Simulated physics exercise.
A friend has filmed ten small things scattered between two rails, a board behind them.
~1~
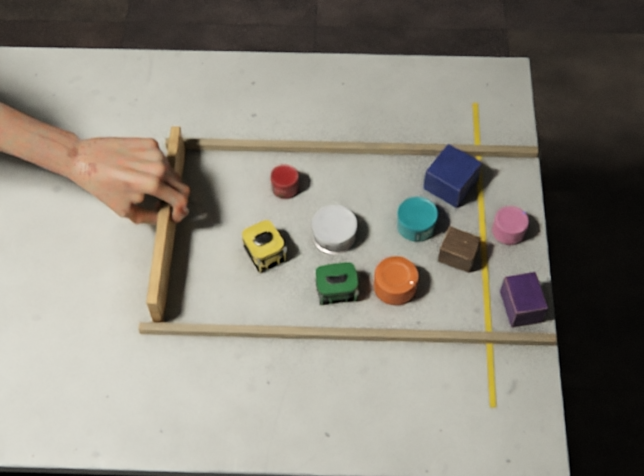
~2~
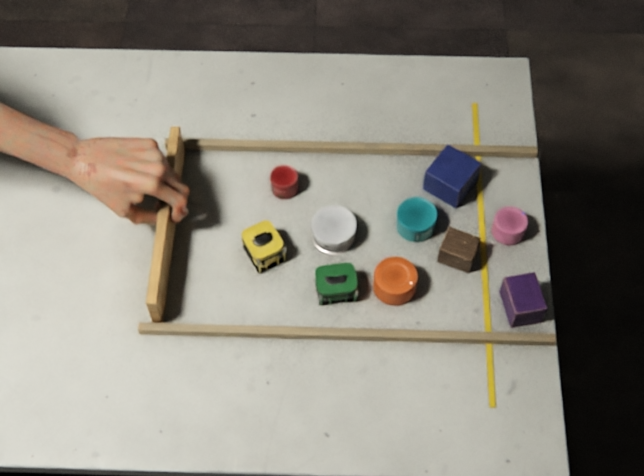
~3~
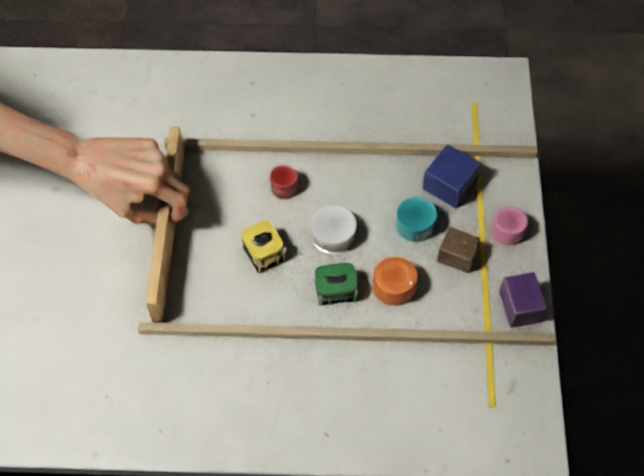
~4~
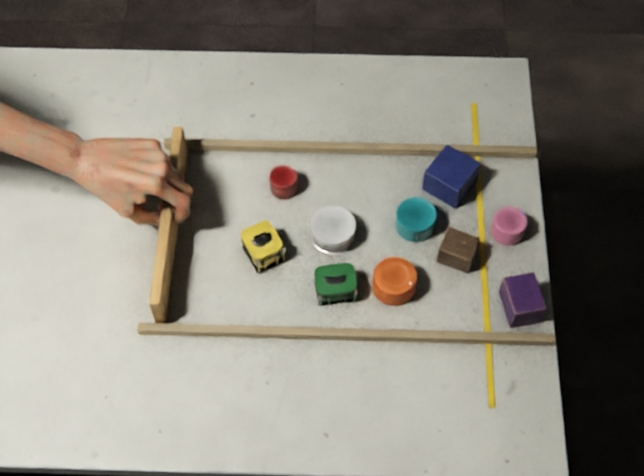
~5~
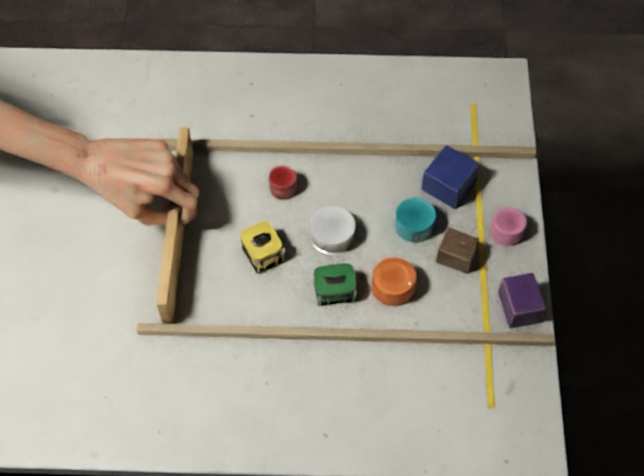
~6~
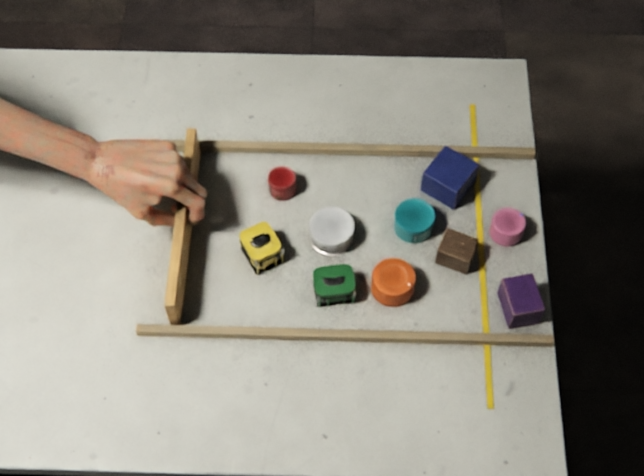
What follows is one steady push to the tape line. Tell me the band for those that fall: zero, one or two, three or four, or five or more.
As it turns out, the number that fall off is one or two.
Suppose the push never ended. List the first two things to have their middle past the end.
The order is the pink lid, then the purple block.
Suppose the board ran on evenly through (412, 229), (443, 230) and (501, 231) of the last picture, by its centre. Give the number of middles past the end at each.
Place by place, 0, 0 and 5.
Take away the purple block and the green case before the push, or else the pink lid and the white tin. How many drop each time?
It would be 1 and 1.
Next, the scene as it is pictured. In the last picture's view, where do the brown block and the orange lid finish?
The brown block stops around (537, 251); the orange lid around (546, 287).
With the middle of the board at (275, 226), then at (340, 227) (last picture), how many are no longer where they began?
The counts are 2 and 5.
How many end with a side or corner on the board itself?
It touches 4.
Soon after, none off yet; purple block at rest near (521, 301); pink lid at rest near (507, 227); brown block at rest near (457, 251).
After that, none off yet; purple block at rest near (521, 301); pink lid at rest near (507, 227); brown block at rest near (458, 252).
In the end, the number that fall off is one or two; gone, pink lid and purple block.
